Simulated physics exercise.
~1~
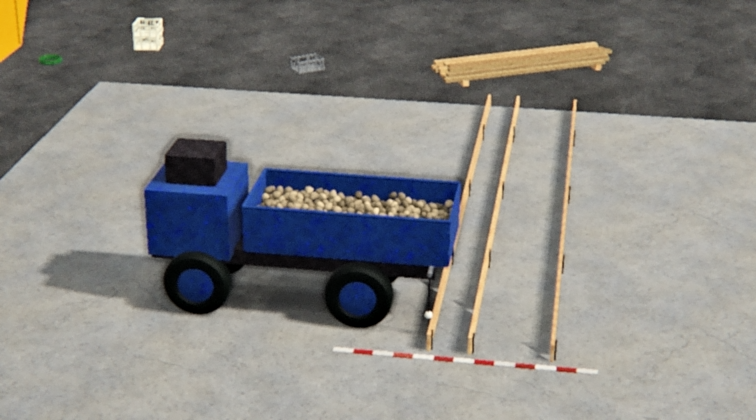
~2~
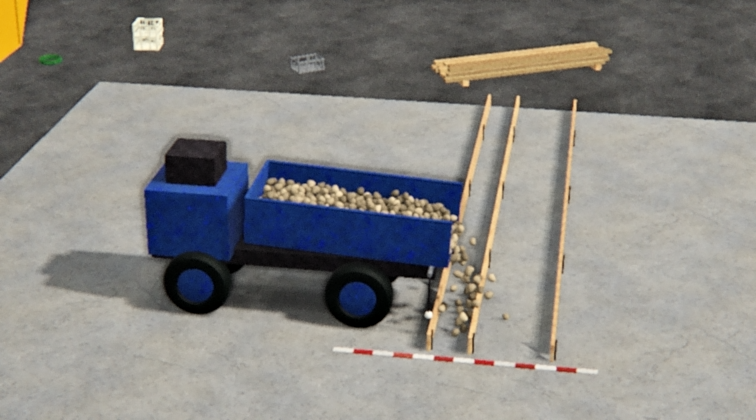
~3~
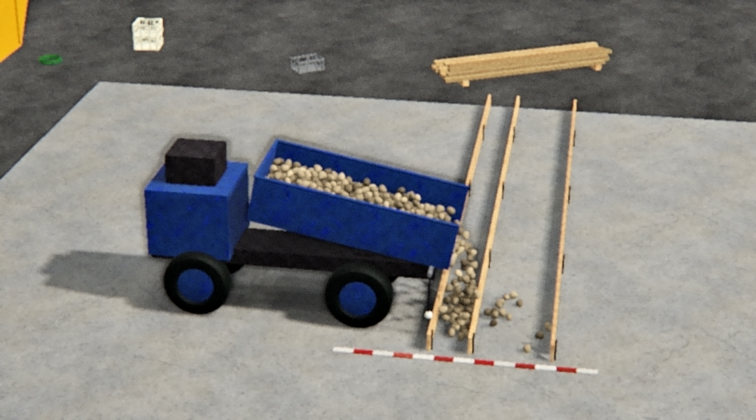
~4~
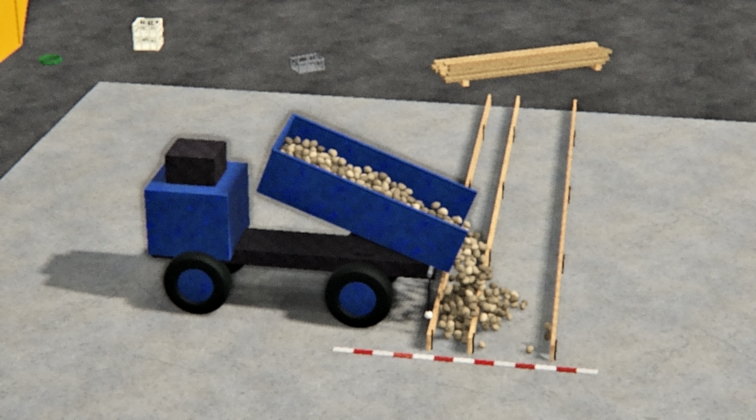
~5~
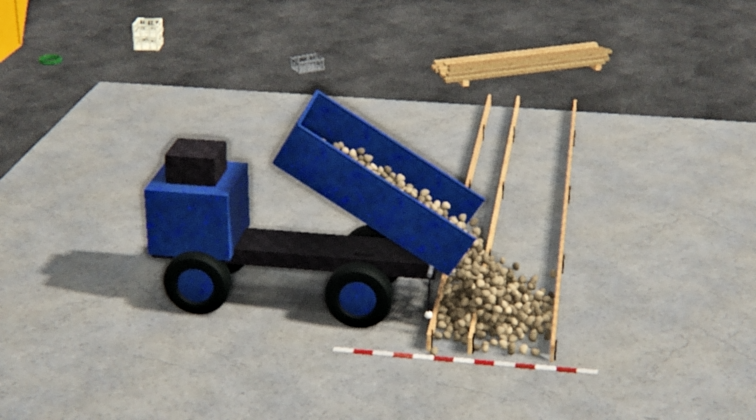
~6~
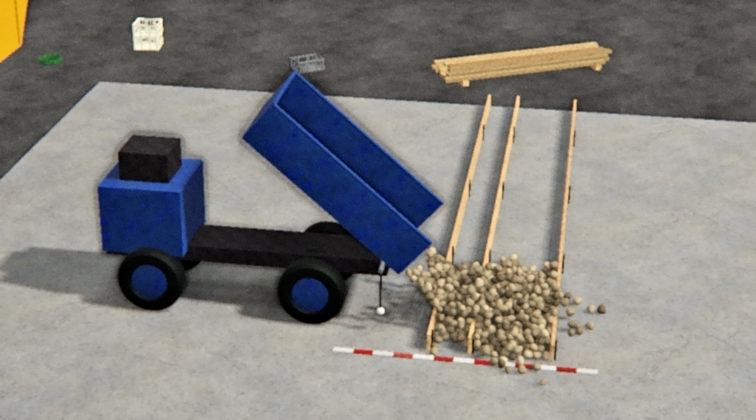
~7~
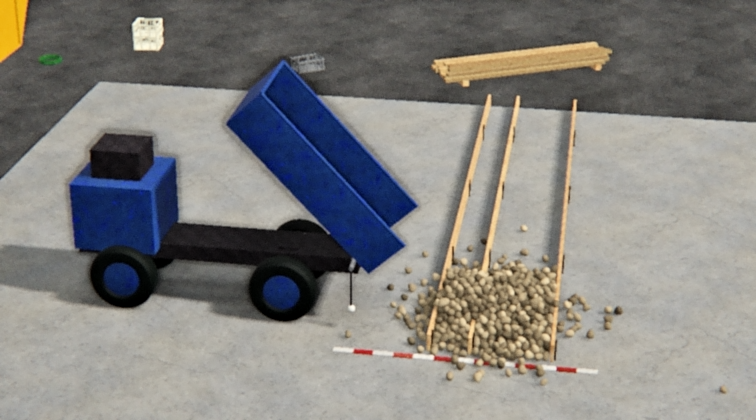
A blue tipper raises its body, pours round stones over three boards, and pulls away left.
